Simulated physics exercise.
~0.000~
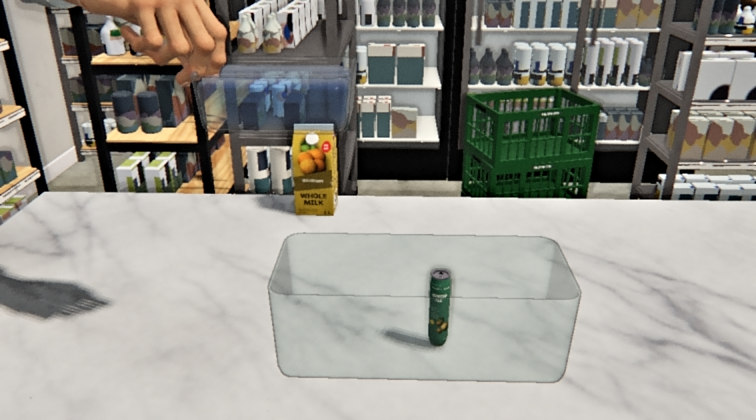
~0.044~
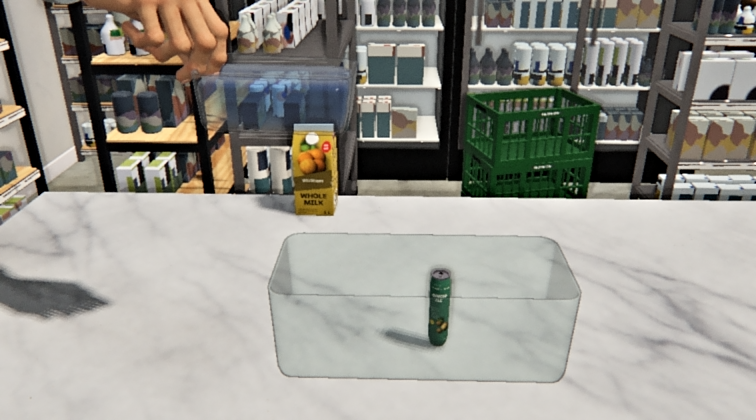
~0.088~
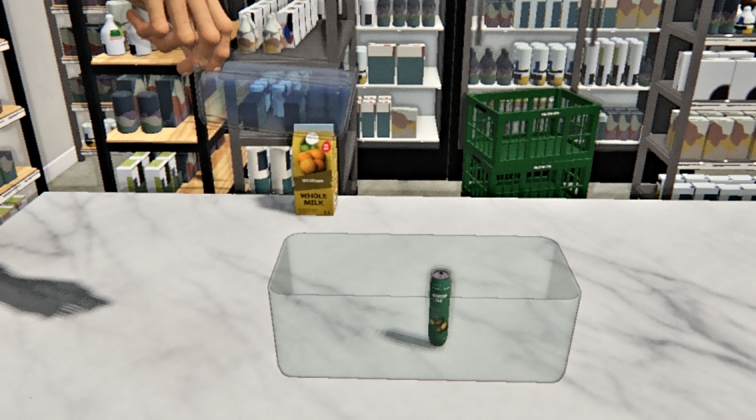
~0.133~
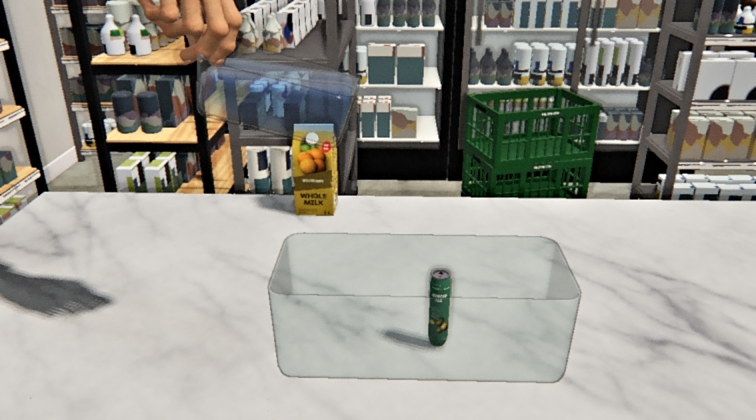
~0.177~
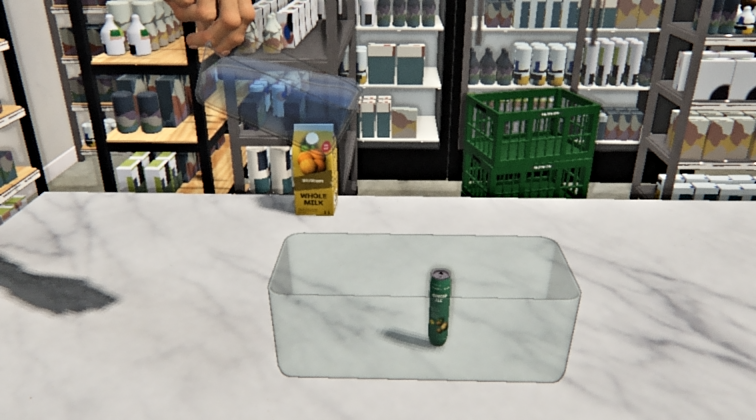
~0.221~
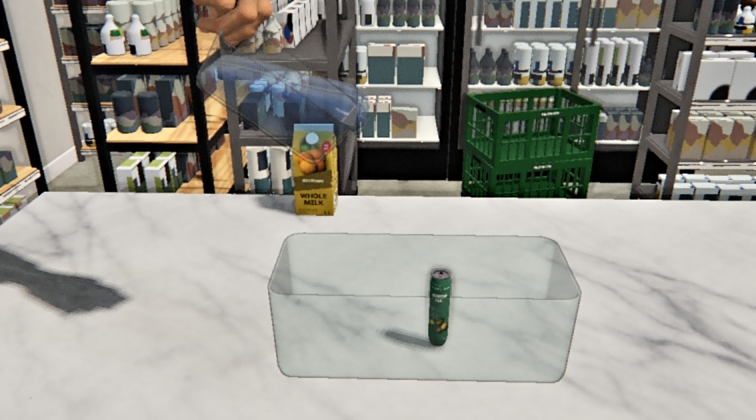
A hand shifts right above a see-through blue box as the box tilts rightward.
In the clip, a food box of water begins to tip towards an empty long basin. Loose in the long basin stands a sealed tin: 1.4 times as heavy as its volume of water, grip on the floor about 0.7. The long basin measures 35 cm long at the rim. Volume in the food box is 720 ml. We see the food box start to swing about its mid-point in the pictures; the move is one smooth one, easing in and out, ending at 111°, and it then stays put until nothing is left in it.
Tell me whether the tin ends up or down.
It's down.
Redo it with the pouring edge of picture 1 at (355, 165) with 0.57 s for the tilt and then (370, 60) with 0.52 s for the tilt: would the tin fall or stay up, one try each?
In the first try it remains standing; in the second it comes down.
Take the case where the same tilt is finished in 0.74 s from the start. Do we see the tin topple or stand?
Result: Tin tipped over.
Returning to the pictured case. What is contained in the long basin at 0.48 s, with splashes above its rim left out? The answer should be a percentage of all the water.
Close to 34 in a hundred.
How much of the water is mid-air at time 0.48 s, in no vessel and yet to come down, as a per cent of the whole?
Roughly 60 percent.
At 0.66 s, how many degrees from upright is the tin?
Some 0°.
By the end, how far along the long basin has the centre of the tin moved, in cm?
The tin's middle ends up about 3.5 cm along the basin.
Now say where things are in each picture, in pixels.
Tilt 0°; pouring edge (353, 69); surface from (208, 74) to (352, 76); the long basin's rim runs from (278, 262) to (568, 267); the tin's top is at (441, 277), in the first picture.
Tilt 2°; pouring edge (354, 71); surface from (209, 73) to (352, 76), in the second picture.
Tilt 6°; pouring edge (356, 78); surface from (209, 70) to (353, 79), in the third picture.
Tilt 14°; pouring edge (357, 88); surface from (212, 67) to (357, 83), in the fourth picture.
Tilt 24°; pouring edge (357, 102); surface from (214, 65) to (354, 91); 3 per cent is over the edge, in the fifth picture.
Tilt 36°; pouring edge (354, 117); surface from (213, 63) to (339, 96); 10 per cent is over the edge, in the sixth picture.
Then, 0.48 s in, the tilt is 104° and 6 per cent is still to pour; the tin stands where it began.
Then, 0.66 s in, the tilt is 111° and 0 per cent is still to pour; the tin stands 3 cm from where it began.
Then, 0.86 s in, the tilt is 111° and 0 per cent is still to pour; the tin stands 3 cm from where it began.
Then, 1.07 s in, the tilt is 111° and 0 per cent is still to pour; the tin leans 16°.
Finally, the tin lies on its side.
